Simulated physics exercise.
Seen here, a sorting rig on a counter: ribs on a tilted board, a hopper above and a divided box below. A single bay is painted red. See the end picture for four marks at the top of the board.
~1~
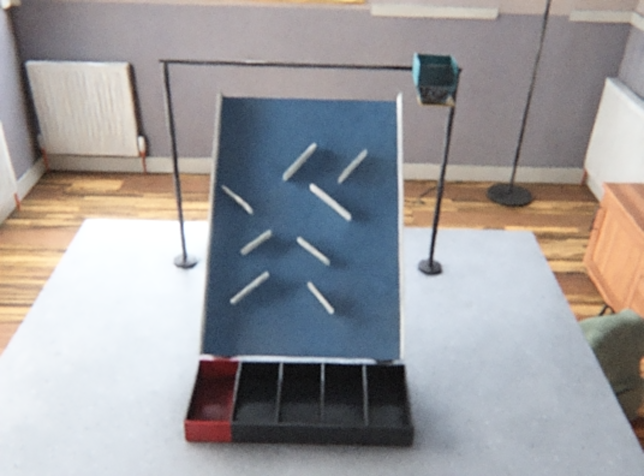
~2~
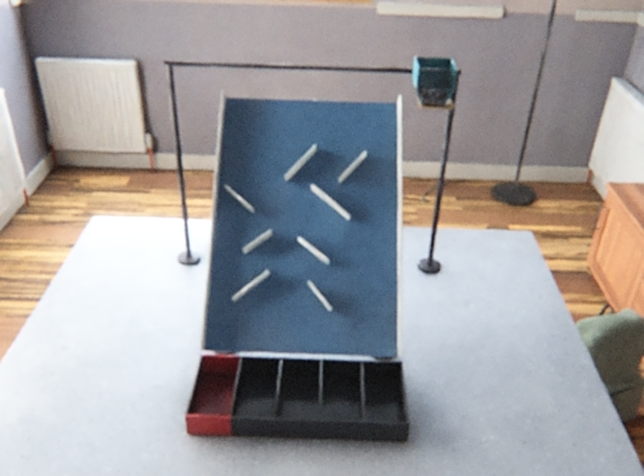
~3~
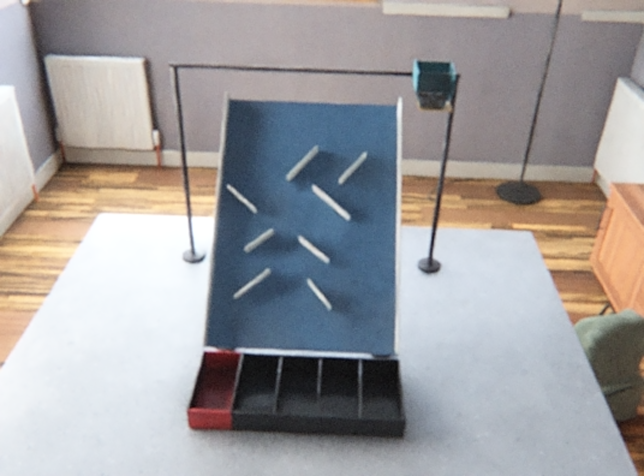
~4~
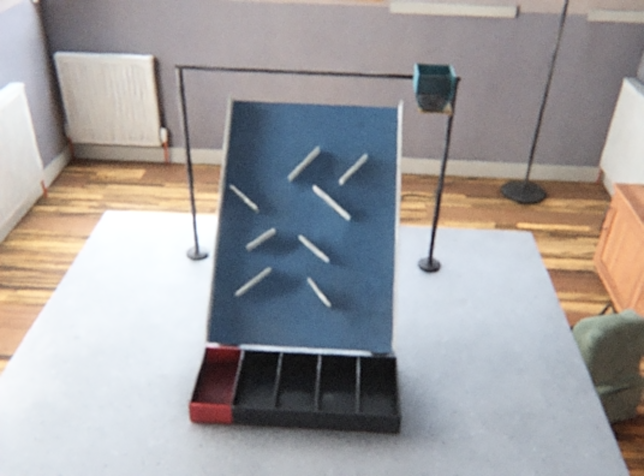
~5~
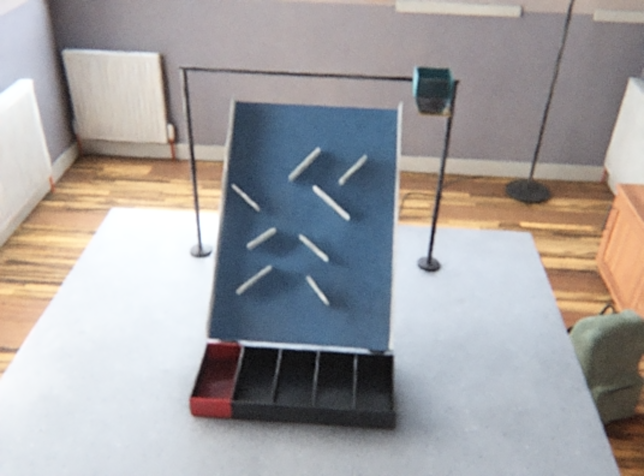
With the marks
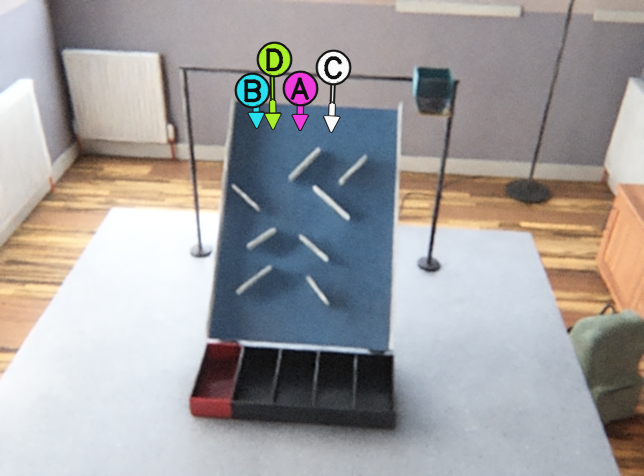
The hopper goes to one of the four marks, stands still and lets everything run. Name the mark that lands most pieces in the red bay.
Mark A does it best.
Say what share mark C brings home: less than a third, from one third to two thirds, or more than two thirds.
Mark C gives less than a third.
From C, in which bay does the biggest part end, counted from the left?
It is the fifth one.
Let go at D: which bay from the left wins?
The first from the left.
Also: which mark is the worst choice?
That is mark C.
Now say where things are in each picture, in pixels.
Hopper (432, 96), allspice berries, door shut, in the first frame.
Ribs (286, 176) to (316, 144), (340, 178) to (366, 151), (225, 185) to (253, 209), in the second frame.
Ribs (313, 185) to (349, 216), (245, 249) to (272, 230), (300, 236) to (328, 260), in the third frame.
Ribs (236, 294) to (270, 268), (309, 278) to (329, 305), in the fourth frame.
Red bay (211, 407), number 1 of 5 from the left, in the fifth frame.
On the marked copy, mark A meets the board at (300, 124); mark B meets the board at (256, 122); mark C meets the board at (331, 126); mark D meets the board at (272, 123).
With A, the larger part in the red bay, about a tenth in other bays, just a few held on the board.
With B, roughly half in the red bay, roughly a third in other bays, just a few held on the board.
With C, roughly a quarter in the red bay, the larger part in other bays.
With D, roughly half in the red bay, roughly a third in other bays, about a tenth outside the box.
